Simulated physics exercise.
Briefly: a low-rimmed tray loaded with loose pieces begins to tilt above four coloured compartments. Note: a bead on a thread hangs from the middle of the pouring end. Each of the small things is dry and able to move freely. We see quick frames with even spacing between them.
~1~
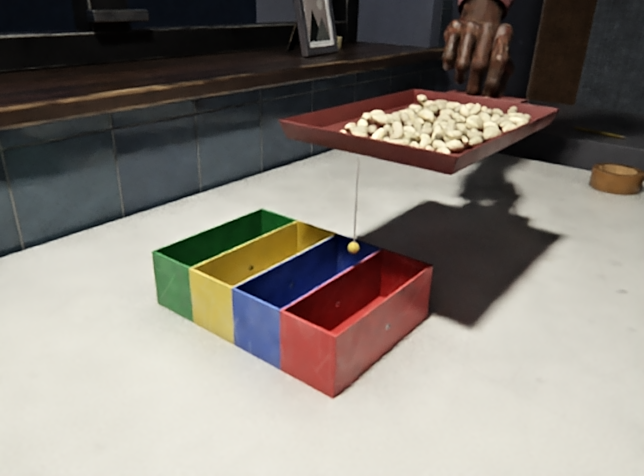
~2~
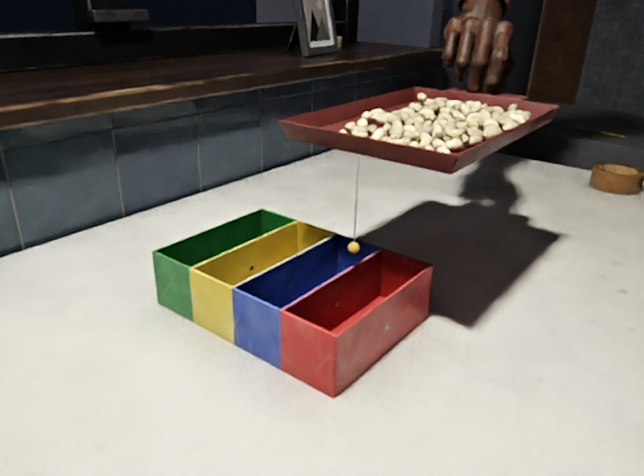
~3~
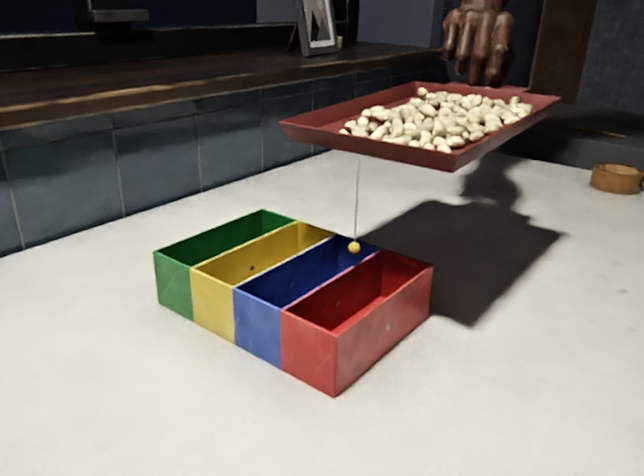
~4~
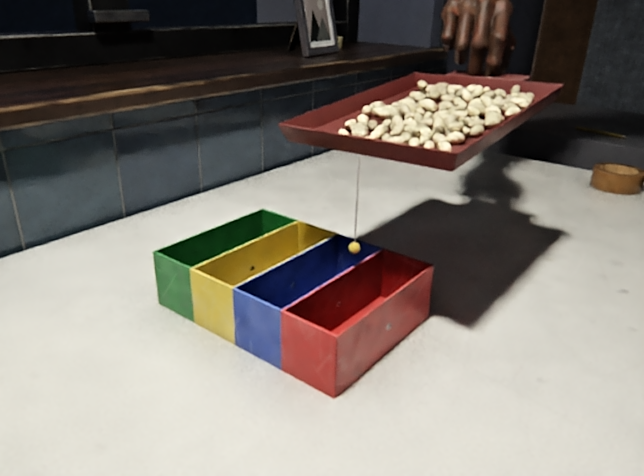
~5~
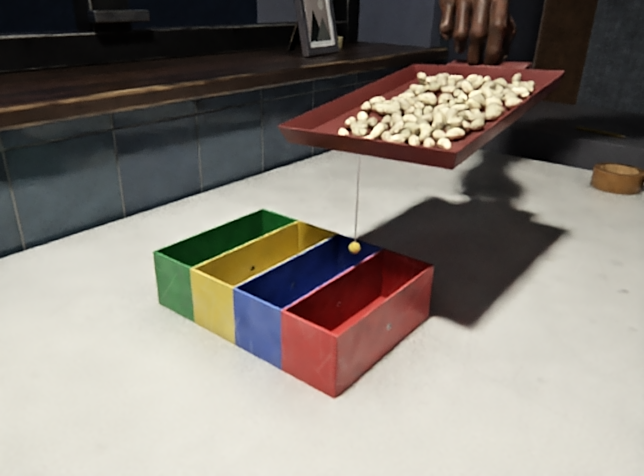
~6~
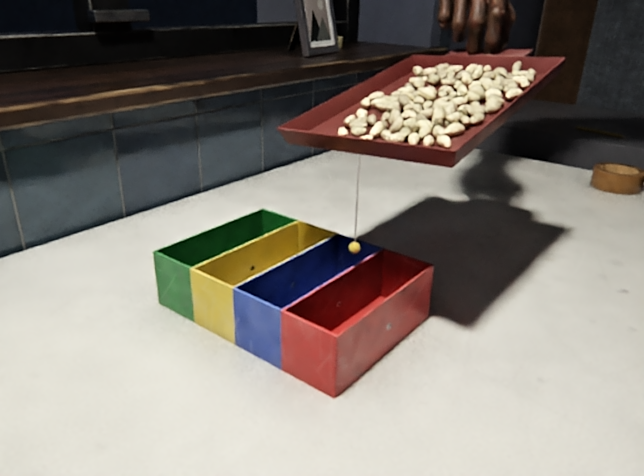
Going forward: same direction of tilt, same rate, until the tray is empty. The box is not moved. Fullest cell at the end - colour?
Yellow.
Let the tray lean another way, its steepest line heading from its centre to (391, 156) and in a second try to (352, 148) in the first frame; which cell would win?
So the first one goes to the red cell and the second to the yellow one.
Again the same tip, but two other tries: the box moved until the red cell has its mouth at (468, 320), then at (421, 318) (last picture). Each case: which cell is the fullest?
The answer is the green cell for the first try and green for the second.
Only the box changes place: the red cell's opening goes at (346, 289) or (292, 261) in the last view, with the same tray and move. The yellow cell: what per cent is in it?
Respectively 50 % and 0 %.
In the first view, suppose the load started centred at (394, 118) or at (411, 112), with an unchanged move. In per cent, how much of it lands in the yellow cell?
The first gives 60 %, the second 60 %.
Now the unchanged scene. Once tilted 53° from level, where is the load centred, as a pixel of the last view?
Close to (364, 87).
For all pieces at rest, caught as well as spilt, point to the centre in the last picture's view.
Around (261, 306).
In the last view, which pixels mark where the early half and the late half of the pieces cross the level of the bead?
It passes near (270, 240) first and then near (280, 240).
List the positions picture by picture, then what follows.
The first picture shows corners of the pouring end at (287, 120) and (453, 153), level; middle of the load at (441, 127), white beans; bead on its thread at (354, 248); green cell at (173, 281); yellow cell at (212, 301); blue cell at (257, 323); red cell at (308, 348).
The second picture shows corners of the pouring end at (287, 120) and (453, 153), level; middle of the load at (441, 125).
The third picture shows corners of the pouring end at (287, 121) and (453, 152), tipped barely, lowest at the left corner; middle of the load at (442, 121).
The fourth picture shows corners of the pouring end at (287, 123) and (453, 150), tipped a little, lowest at the left corner; middle of the load at (442, 115).
The fifth picture shows corners of the pouring end at (286, 125) and (452, 148), tipped a little, lowest at the left corner; middle of the load at (442, 109).
The sixth picture shows corners of the pouring end at (286, 126) and (452, 147), tipped a little, lowest at the left corner; middle of the load at (442, 103); green cell at (174, 281); yellow cell at (213, 301); blue cell at (258, 323); red cell at (309, 348).
Soon after the last picture, tray tipped steeply; nearly all on the tray; a stray few in the yellow cell; a stray few in the blue cell.
A little later, tray tipped right over; most on the tray; a small part in the yellow cell; a stray few in the blue cell; a stray few in the green cell; about a quarter falling or outside the box.
Later still, tray tipped past a quarter turn; about half in the yellow cell; about a quarter in the blue cell; a small part in the red cell; a small part in the green cell; a stray few falling or outside the box.
At rest, tray tipped past a quarter turn; about half in the yellow cell; about a quarter in the blue cell; a small part in the red cell; a small part in the green cell; a stray few outside the box.
